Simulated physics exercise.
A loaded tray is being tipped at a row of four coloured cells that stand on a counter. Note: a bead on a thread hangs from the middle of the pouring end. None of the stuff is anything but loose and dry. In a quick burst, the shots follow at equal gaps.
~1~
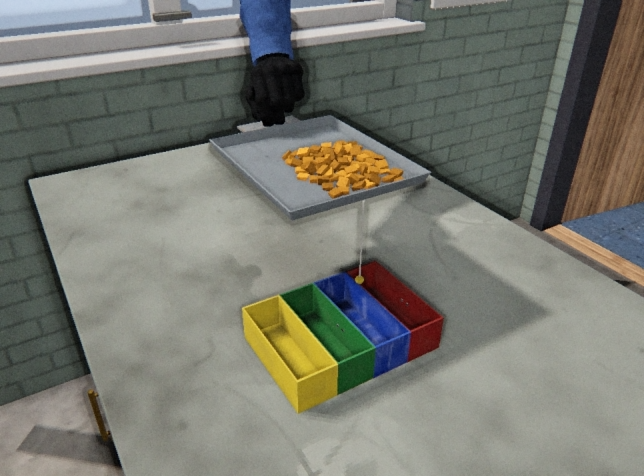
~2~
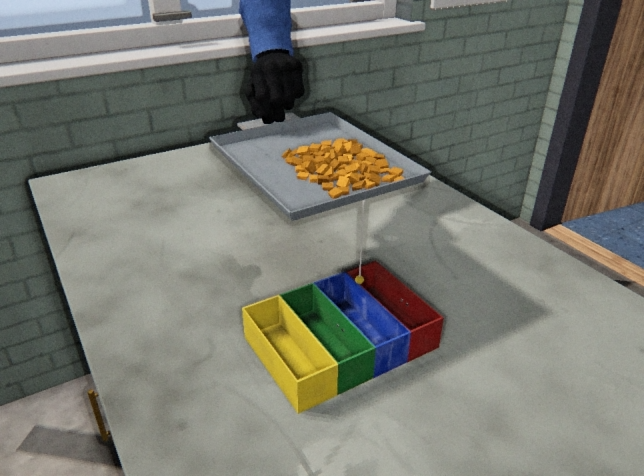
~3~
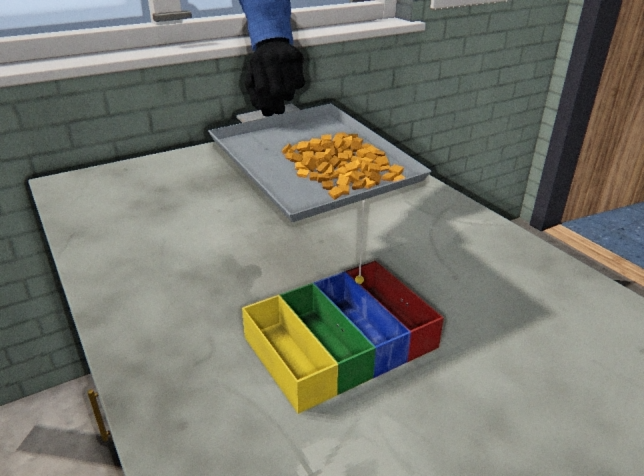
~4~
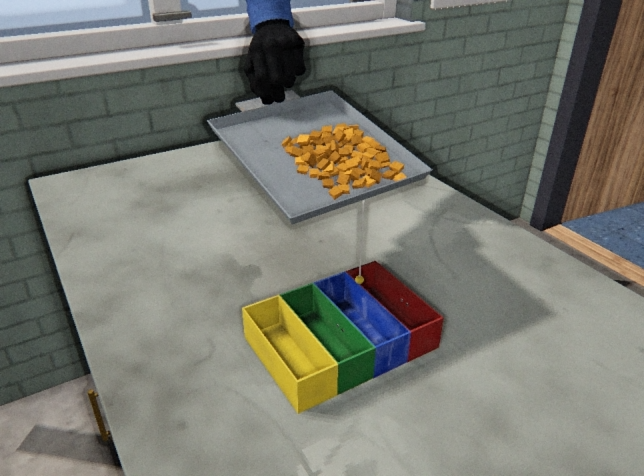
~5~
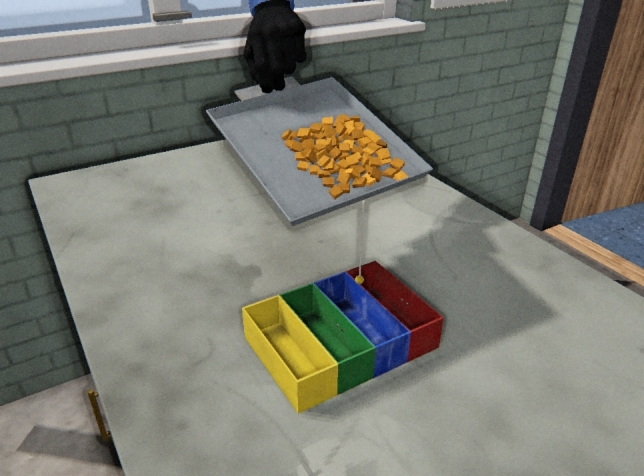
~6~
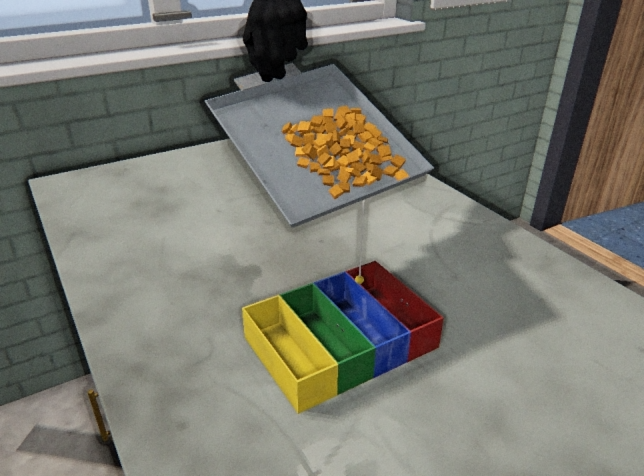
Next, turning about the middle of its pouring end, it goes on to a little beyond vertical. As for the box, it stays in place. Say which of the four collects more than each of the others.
The green one collects the most.
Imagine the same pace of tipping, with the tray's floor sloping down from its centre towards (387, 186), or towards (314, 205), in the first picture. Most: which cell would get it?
Red first, green second.
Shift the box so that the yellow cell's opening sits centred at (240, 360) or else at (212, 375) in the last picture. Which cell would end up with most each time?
So the first one goes to the blue one and the second to the cell in red.
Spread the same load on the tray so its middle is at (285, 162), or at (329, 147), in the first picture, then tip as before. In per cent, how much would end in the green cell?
First case around 40 %, second case around 50 %.
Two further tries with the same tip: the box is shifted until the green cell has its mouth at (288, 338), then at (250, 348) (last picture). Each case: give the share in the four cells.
In order, about 90 and 70 in a hundred.
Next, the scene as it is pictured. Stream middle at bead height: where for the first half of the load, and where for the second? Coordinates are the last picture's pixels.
It passes near (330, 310) first and then near (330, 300).
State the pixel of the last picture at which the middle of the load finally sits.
(329, 348).
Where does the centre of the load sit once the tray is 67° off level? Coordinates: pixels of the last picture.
(338, 204).
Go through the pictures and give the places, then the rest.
The first frame shows corners of the pouring end (292, 208) and (424, 171), level; middle of the load (341, 168), small crackers; bead on its thread (360, 280); yellow cell (317, 385); green cell (356, 368); blue cell (392, 352); red cell (425, 337).
The second frame shows corners of the pouring end (292, 209) and (425, 171), level; middle of the load (343, 160).
The third frame shows corners of the pouring end (292, 211) and (425, 170), tipped barely, lowest at the left corner; middle of the load (344, 157).
The fourth frame shows corners of the pouring end (293, 213) and (426, 169), tipped a little, lowest at the left corner; middle of the load (344, 152).
The fifth frame shows corners of the pouring end (293, 216) and (426, 167), tipped a little, lowest at the left corner; middle of the load (342, 155).
The sixth frame shows corners of the pouring end (293, 219) and (427, 166), tipped clearly, lowest at the left corner; middle of the load (342, 150); yellow cell (317, 385); green cell (356, 368); blue cell (392, 352); red cell (425, 337).
Just after the last frame, tray tipped steeply; the larger part on the tray; just a few in the green cell; about a tenth falling or outside the box.
A moment on, tray tipped past a quarter turn; roughly half in the green cell; roughly a quarter in the blue cell; roughly a quarter in the yellow cell; just a few in the red cell; about a tenth falling or outside the box.
Further on, tray tipped past a quarter turn; roughly half in the green cell; roughly a quarter in the blue cell; roughly a quarter in the yellow cell; just a few in the red cell.
When it is over, tray tipped past a quarter turn; roughly half in the green cell; roughly a quarter in the blue cell; roughly a quarter in the yellow cell; just a few in the red cell.
